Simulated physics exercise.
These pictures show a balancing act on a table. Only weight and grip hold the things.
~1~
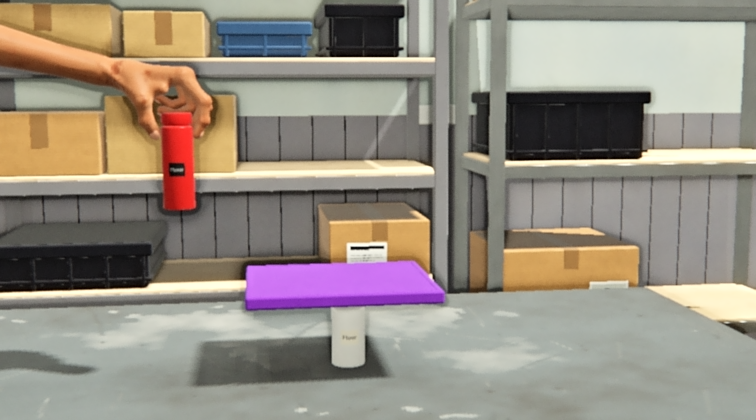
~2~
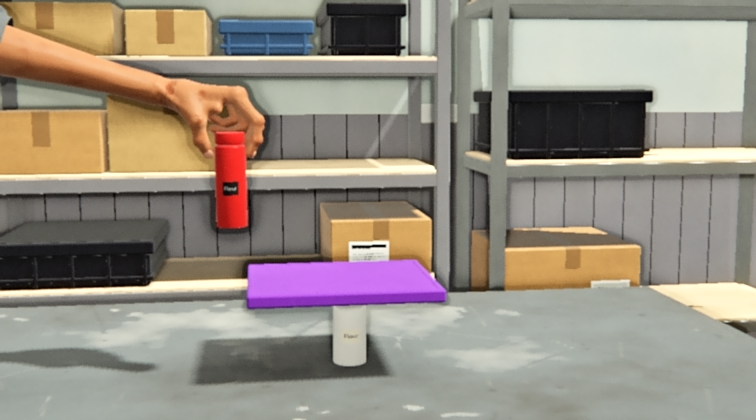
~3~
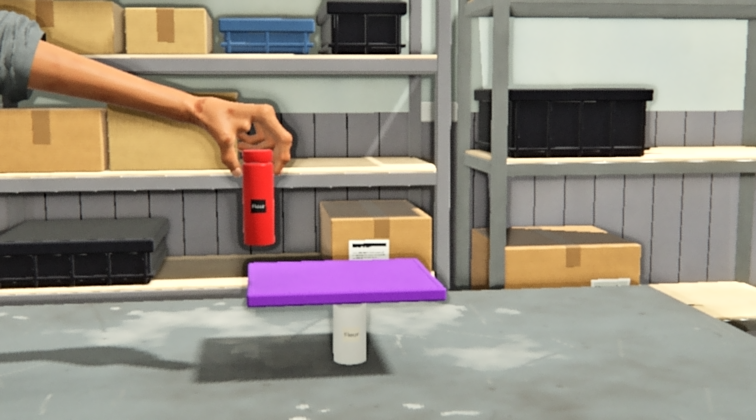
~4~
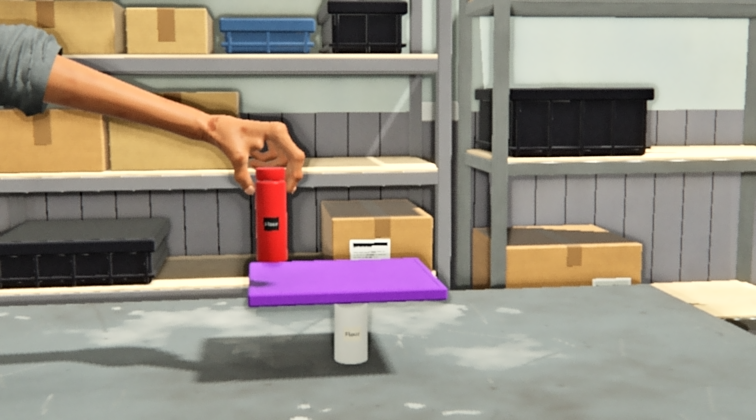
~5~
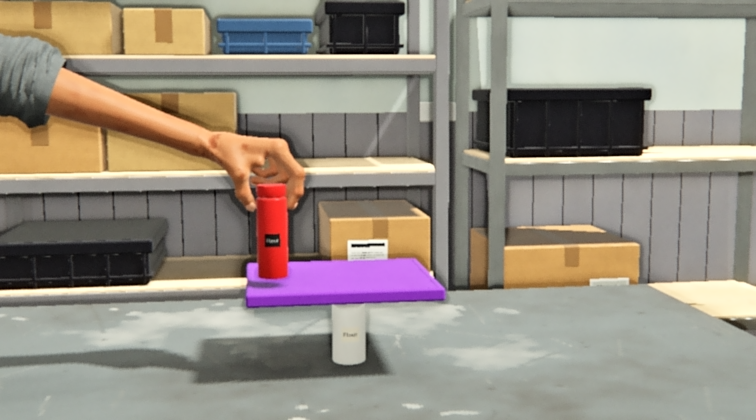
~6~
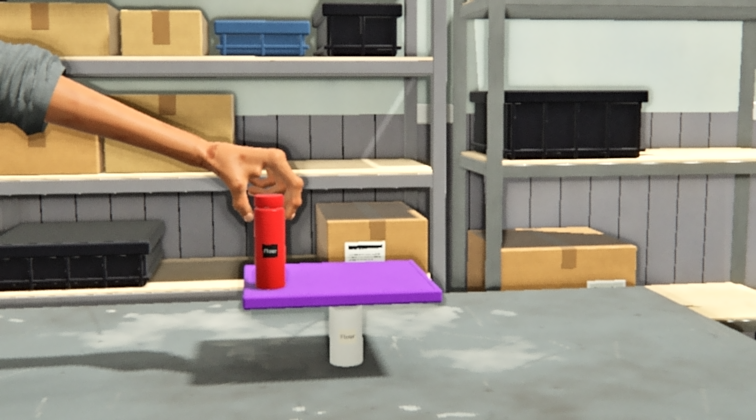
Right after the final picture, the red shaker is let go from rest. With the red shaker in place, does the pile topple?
Yes: I expect failure here.
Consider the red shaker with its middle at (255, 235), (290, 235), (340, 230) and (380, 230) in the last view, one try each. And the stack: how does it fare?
So it tips over first, tips over next, stays steady after that, and stays steady last.
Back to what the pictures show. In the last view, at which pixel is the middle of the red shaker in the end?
The object finishes somewhere near (138, 375).
Then, 0.50 s after the last picture, red shaker now fallen; purple lid tipped 52° from how it was.
Then, 0.70 s after the last picture, purple lid now fallen.
At rest, fallen, red shaker and purple lid; white shaker in place. Seen from the same camera at the end, red shaker near (138, 375). The stack gives way.
